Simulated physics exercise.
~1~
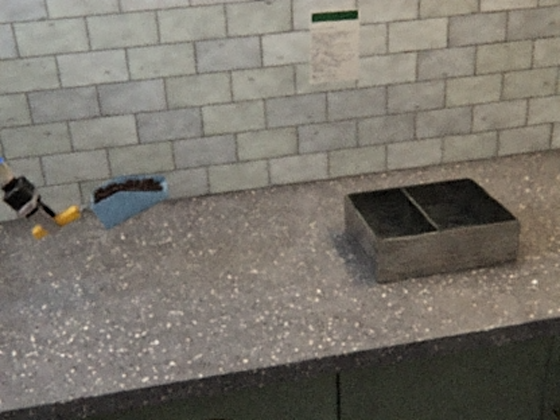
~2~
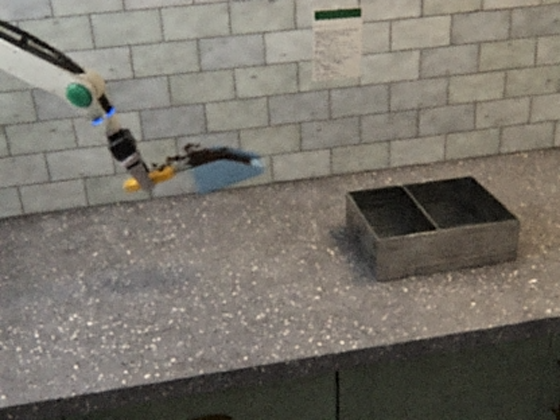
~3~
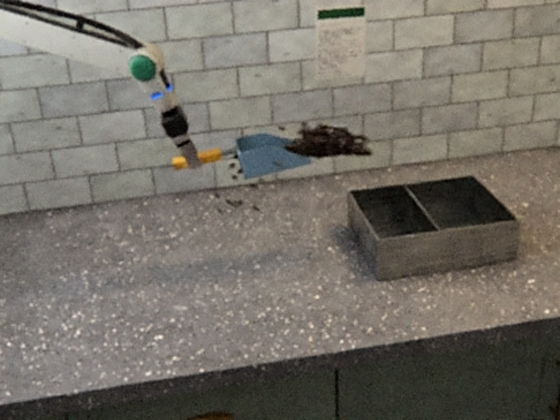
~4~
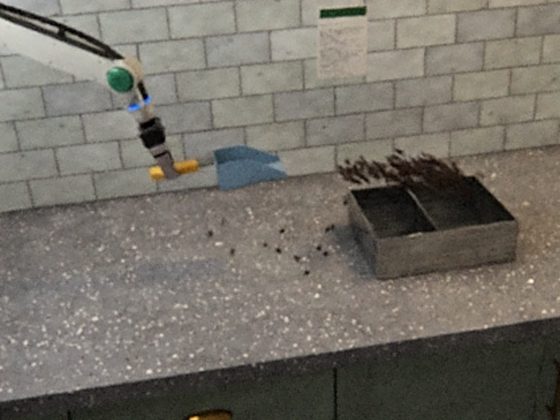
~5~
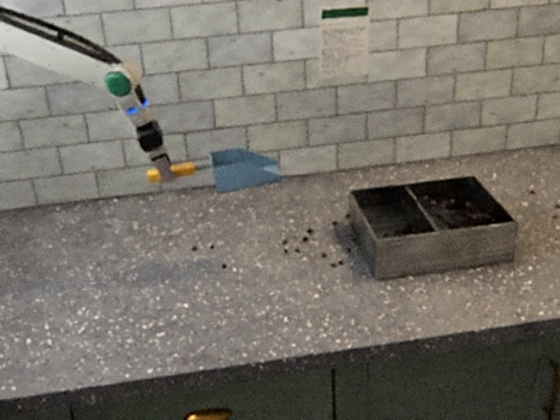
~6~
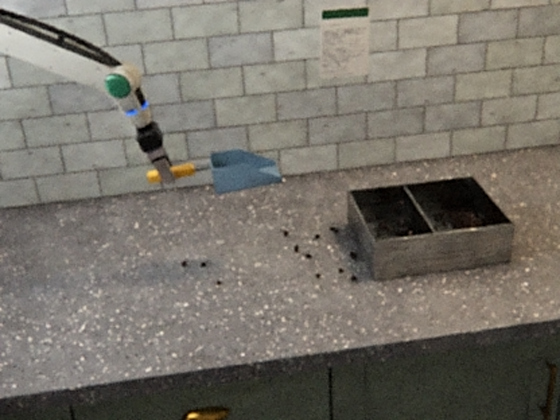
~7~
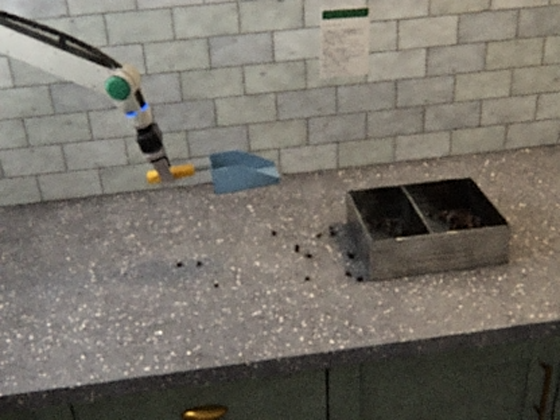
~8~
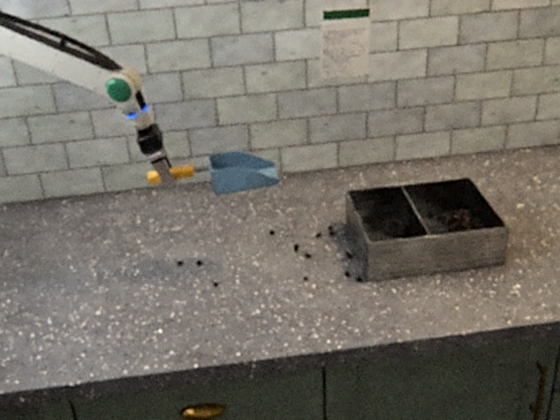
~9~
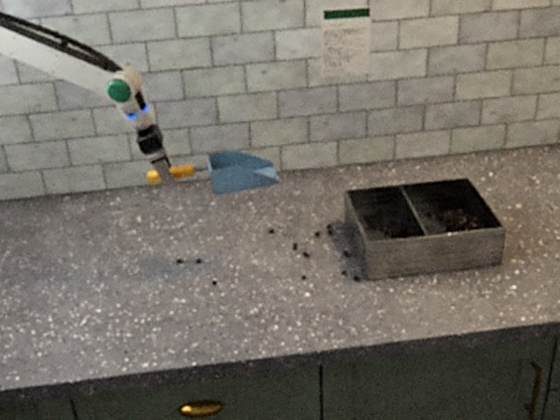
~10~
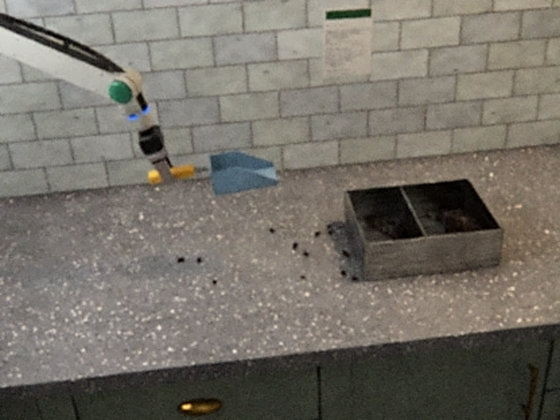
At the start, a robot arm at the left holds a blue scoop of dark beans by its yellow handle above a speckled counter, with a two-part metal bin to the right. The arm swings the scoop quickly rightward, tilting it slightly back. As the scoop slows, the beans fly off its front in a clump, and the arm draws back a little. The clump spreads over the bin and drops in, while stray beans scatter on the counter. Finally the emptied scoop hangs still, with most beans in the bin's far part, fewer in the near part, and some on the counter.
